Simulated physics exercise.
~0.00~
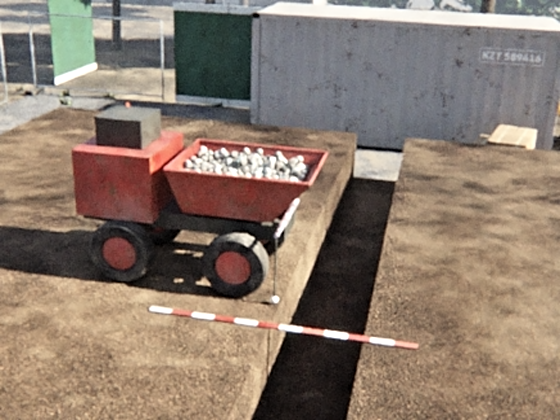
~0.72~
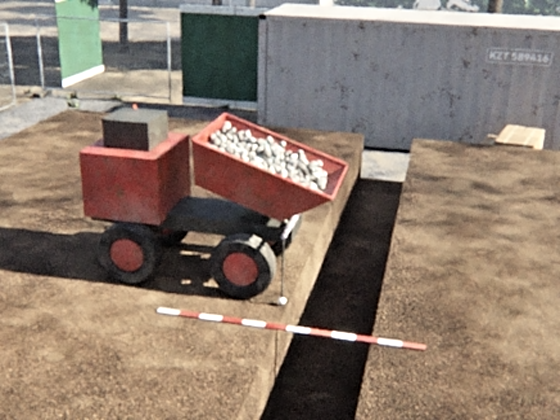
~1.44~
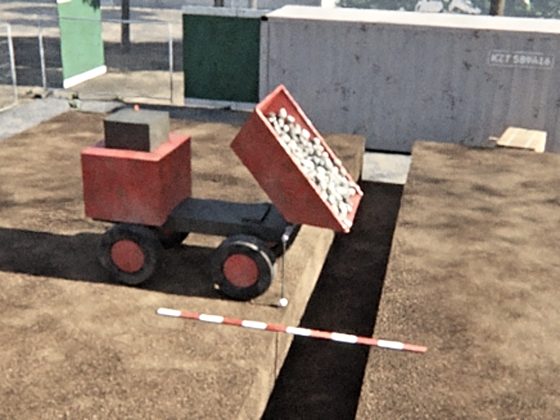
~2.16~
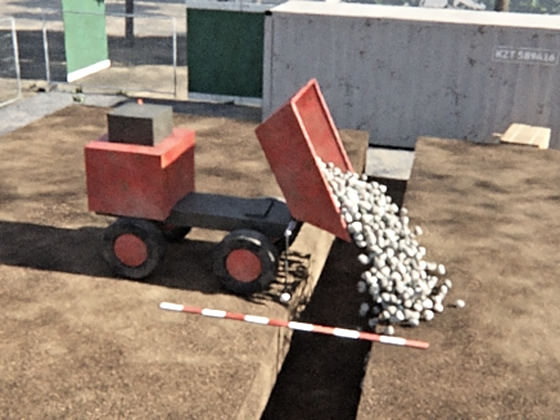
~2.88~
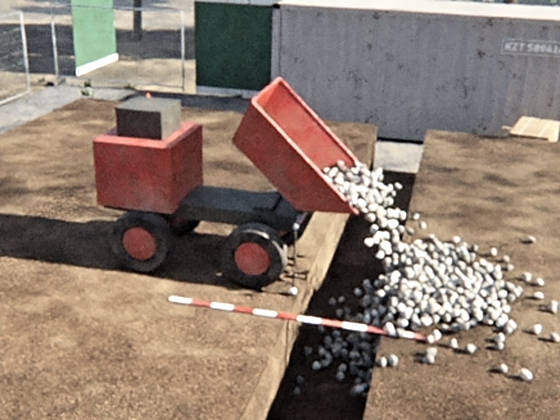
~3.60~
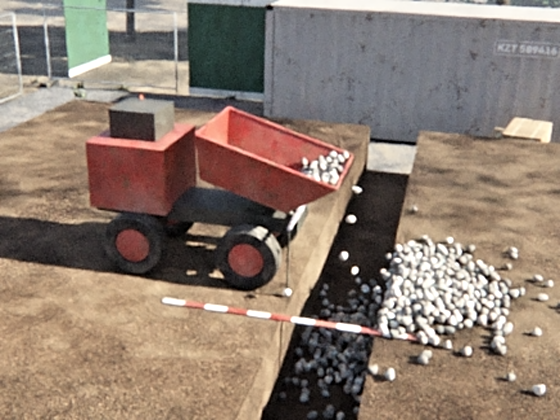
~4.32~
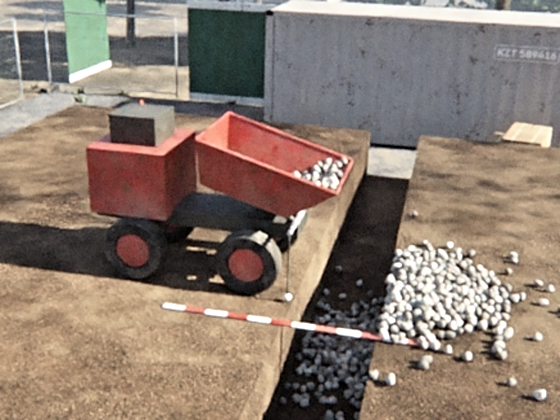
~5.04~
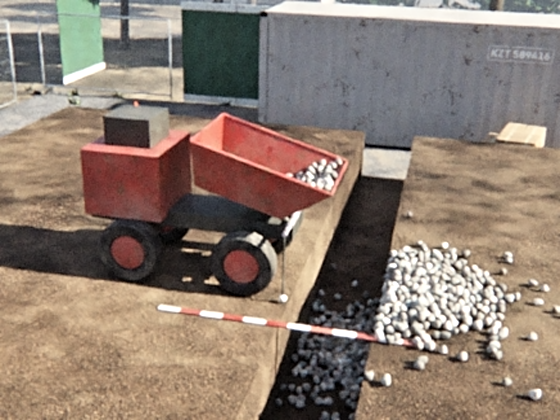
Building site with a red dumper tipping pale stones into and across a trench, then lowering its skip partway, some stones remaining inside.
